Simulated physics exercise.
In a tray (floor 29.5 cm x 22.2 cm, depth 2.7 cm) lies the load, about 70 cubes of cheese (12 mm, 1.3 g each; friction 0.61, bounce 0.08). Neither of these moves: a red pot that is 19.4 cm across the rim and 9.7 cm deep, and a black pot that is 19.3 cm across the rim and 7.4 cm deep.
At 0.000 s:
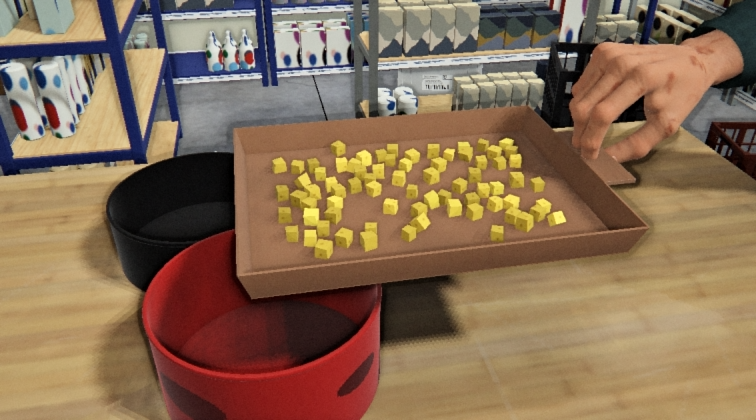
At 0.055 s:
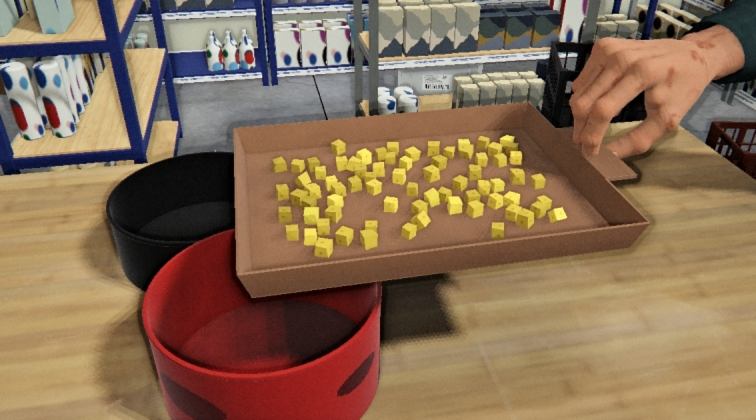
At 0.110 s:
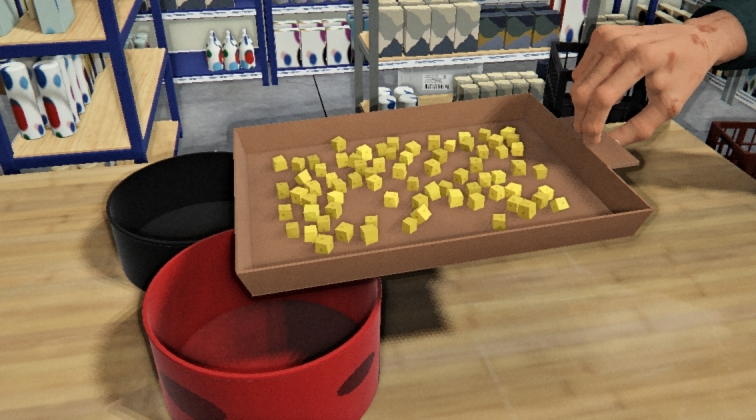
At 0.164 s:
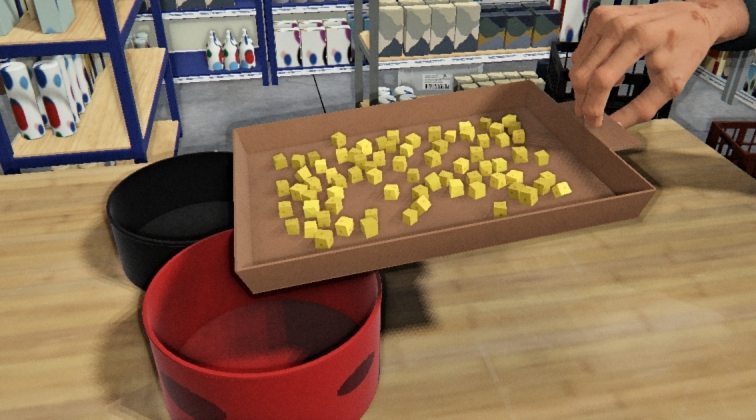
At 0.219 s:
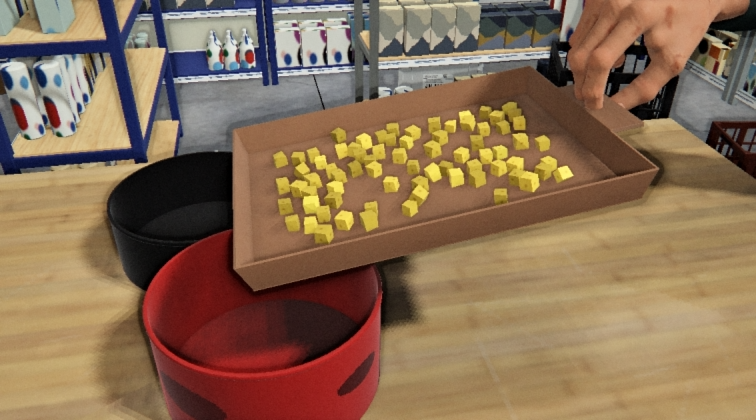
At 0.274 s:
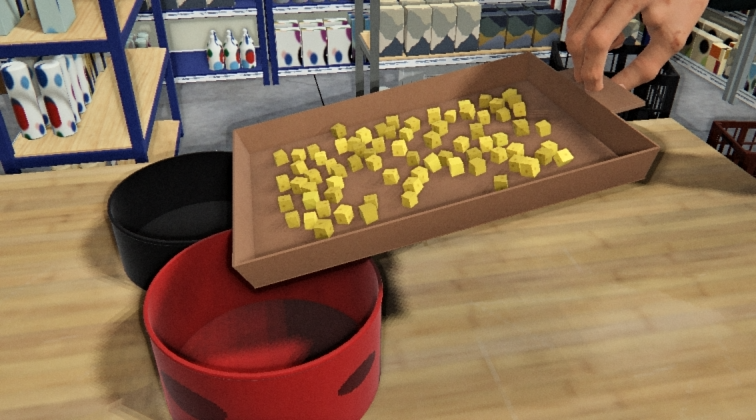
A brown tray of yellow cheese cubes tilting down to the left above a red pot, a hand raising its right end.
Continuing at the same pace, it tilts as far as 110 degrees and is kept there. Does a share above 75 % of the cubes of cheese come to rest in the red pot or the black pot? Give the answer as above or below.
Answer: Below.
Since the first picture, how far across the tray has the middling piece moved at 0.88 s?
7 cm.
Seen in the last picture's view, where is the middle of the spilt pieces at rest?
At about (67, 339).
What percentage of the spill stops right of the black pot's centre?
Near 10 in a hundred.
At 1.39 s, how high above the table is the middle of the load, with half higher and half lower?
20 cm or thereabouts.
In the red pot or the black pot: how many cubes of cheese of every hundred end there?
It comes to roughly 65 per cent.
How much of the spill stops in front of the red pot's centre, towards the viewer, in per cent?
Roughly 10 percent.
After 0.88 s, tilt 44 degrees; tray 100 %; middle of all pieces on or above the table near (303, 121).
After 1.39 s, tilt 72 degrees; black pot 10 %, tray 80 %, outside 5 %; middle of all pieces on or above the table near (227, 172).
After 1.86 s, tilt 97 degrees; black pot 10 %, tray 75 %, outside 10 %, in the air 10 %; middle of all pieces on or above the table near (193, 182).
After 2.31 s, tilt 110 degrees; black pot 45 %, outside 35 %, red pot 20 %; middle of all pieces on or above the table near (159, 302).
In the end, at 3.4 s, black pot 45 %, outside 35 %, red pot 20 %.
